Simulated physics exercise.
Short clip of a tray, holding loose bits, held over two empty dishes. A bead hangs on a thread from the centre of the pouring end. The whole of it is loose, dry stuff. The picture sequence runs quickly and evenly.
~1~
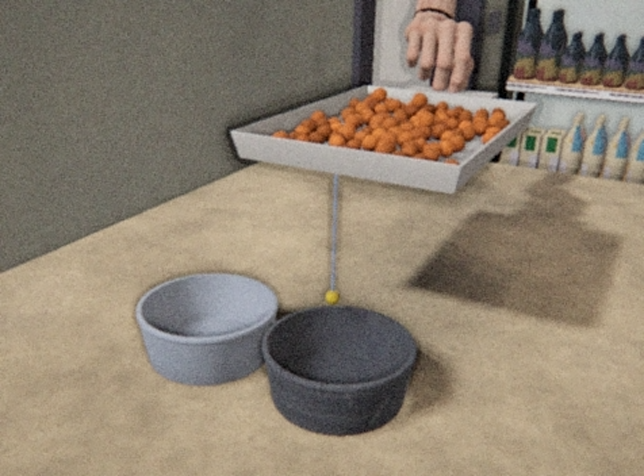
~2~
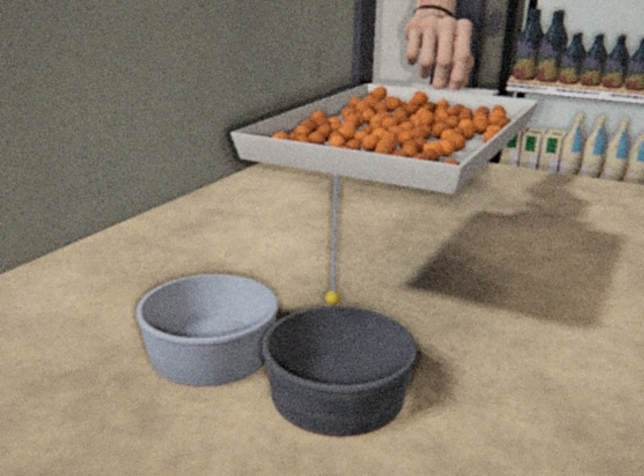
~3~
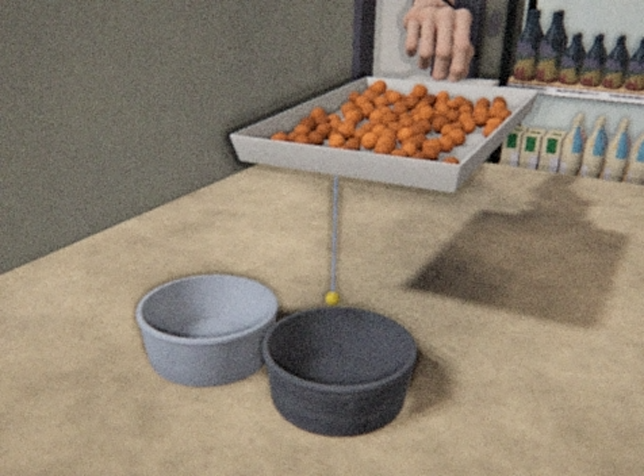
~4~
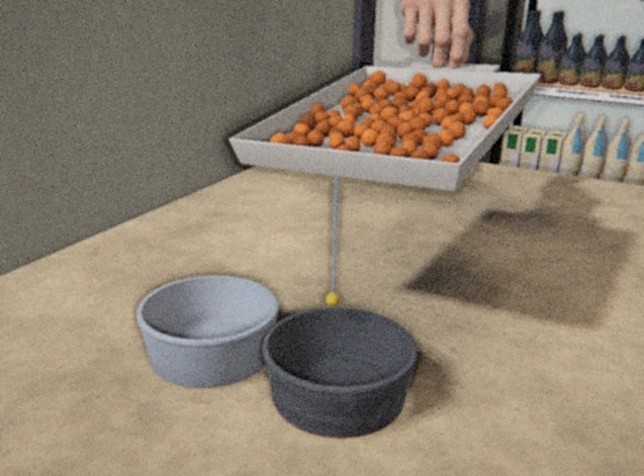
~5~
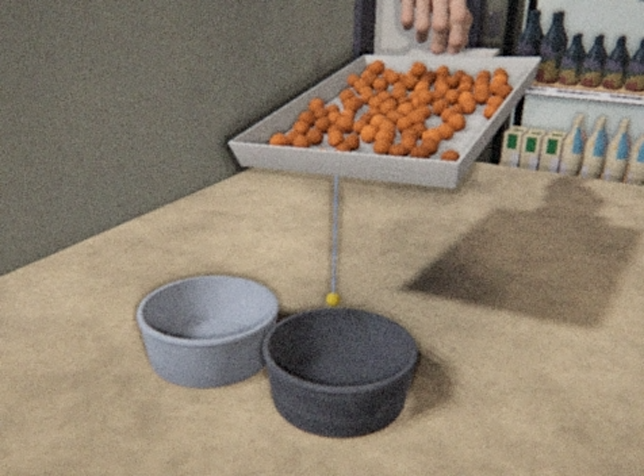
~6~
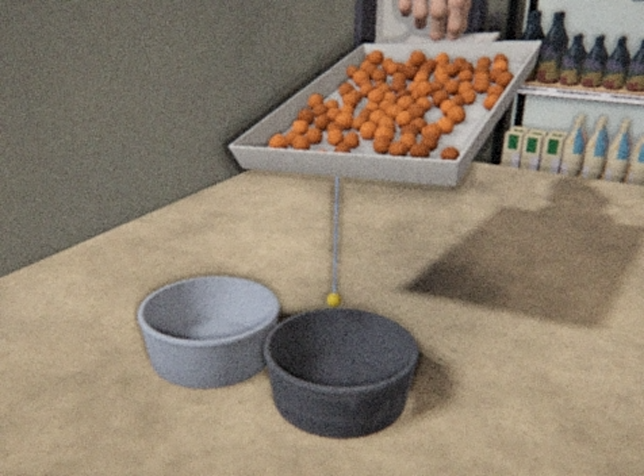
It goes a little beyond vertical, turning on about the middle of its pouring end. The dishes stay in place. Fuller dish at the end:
Left.
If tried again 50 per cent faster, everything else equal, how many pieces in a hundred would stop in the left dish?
That comes out at roughly 60 per cent.
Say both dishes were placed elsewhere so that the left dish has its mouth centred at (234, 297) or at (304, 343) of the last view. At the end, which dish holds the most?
Try 1 - the dish at left; try 2 - the dish at left.
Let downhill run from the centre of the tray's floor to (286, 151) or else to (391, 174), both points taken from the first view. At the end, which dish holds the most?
First: The dish at left. Second: The dish at right.
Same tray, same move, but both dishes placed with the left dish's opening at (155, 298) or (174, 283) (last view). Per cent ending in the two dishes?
Result, in turn: 70 %, 50 %.
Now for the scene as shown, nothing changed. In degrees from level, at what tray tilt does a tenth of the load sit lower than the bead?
Approx. 105° from level.
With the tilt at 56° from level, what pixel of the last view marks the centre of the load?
Somewhere around pixel (326, 83) in the last picture.
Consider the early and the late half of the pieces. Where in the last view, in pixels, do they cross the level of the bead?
First half (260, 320); second half (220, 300).
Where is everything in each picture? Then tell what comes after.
In the first picture, corners of the pouring end near (240, 131) and (455, 164), level; middle of the load near (405, 126), coated peanuts; left dish near (166, 354); right dish near (303, 402); bead on its thread near (333, 297).
In the second picture, corners of the pouring end near (240, 132) and (455, 164), level; middle of the load near (405, 125).
In the third picture, corners of the pouring end near (239, 134) and (455, 163), tipped barely, lowest at the left corner; middle of the load near (405, 120).
In the fourth picture, corners of the pouring end near (238, 138) and (454, 161), tipped a little, lowest at the left corner; middle of the load near (405, 112).
In the fifth picture, corners of the pouring end near (237, 141) and (453, 160), tipped a little, lowest at the left corner; middle of the load near (404, 104).
In the sixth picture, corners of the pouring end near (237, 144) and (452, 158), tipped a little, lowest at the left corner; middle of the load near (404, 96); left dish near (167, 357); right dish near (305, 405).
Shortly afterwards, tray tipped steeply; the whole lot on the tray.
Next, tray tipped right over; the whole lot on the tray.
Some moments later, tray tipped past a quarter turn; near a quarter in the right dish; near half in the left dish; near a quarter outside both; only a few in the air.
In the end, tray tipped past a quarter turn; near a quarter in the right dish; near half in the left dish; near a quarter outside both; only a few in the air.
